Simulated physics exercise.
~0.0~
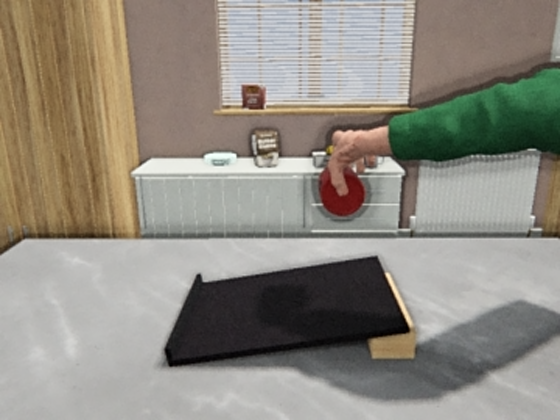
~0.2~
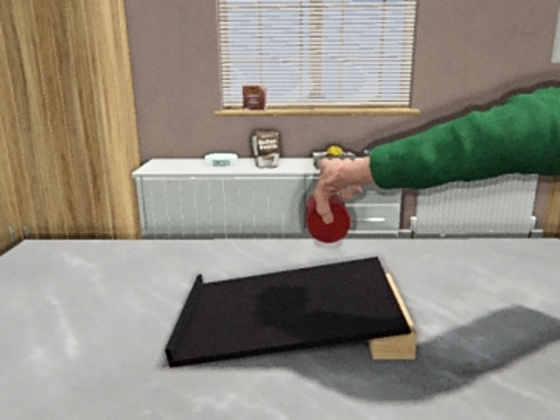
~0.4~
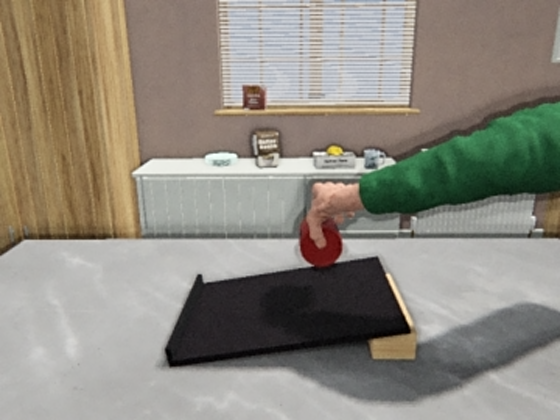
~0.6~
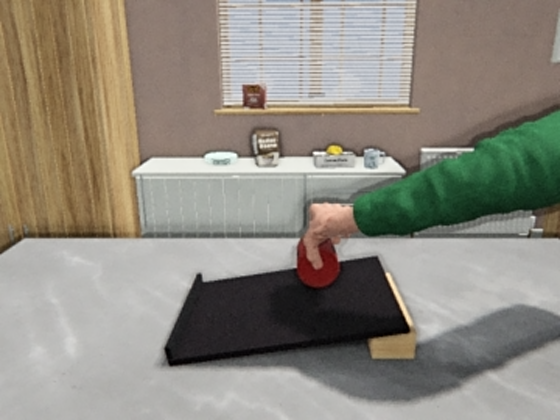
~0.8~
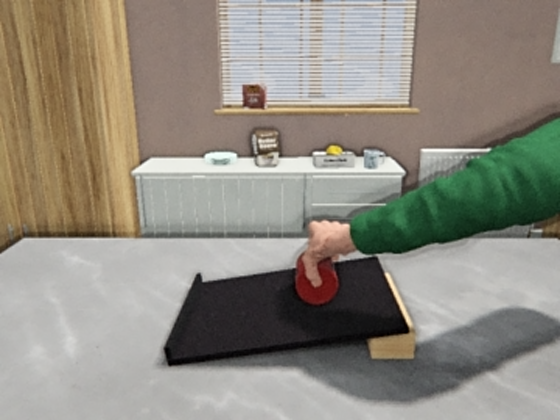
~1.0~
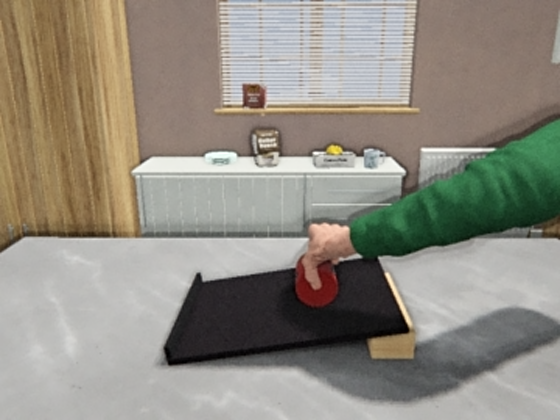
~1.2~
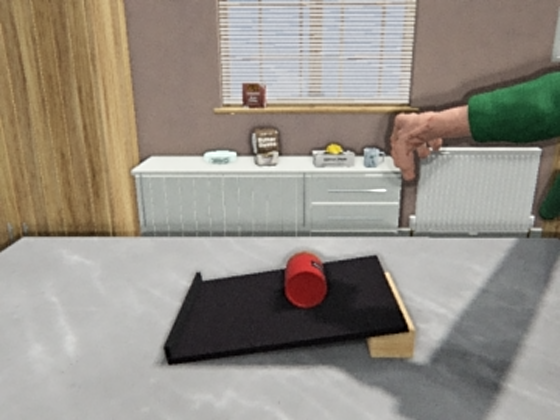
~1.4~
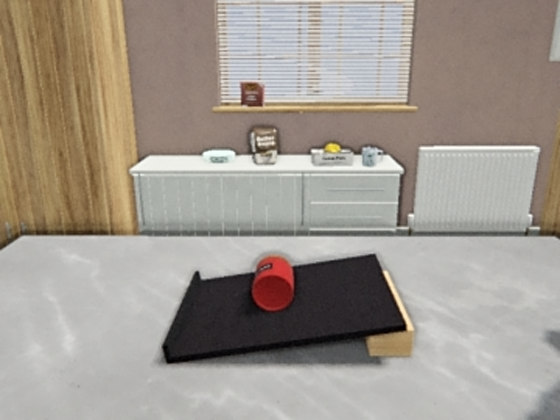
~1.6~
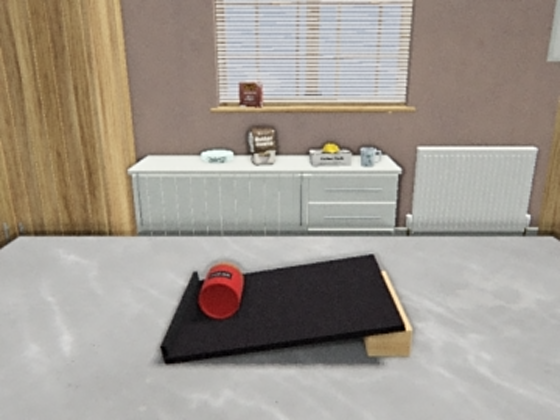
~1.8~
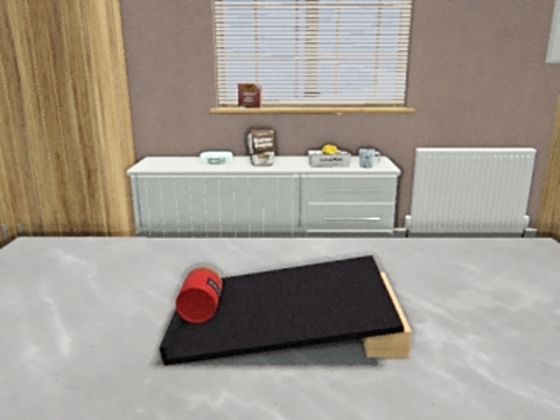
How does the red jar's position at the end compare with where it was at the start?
At the start the red jar is held in a hand above the right part of the black board. By the end it lies on its side at the board's lower left end, by the raised edge.
Red jar laid on its side on a tilted black board by a hand, then rolling left down to the raised edge.
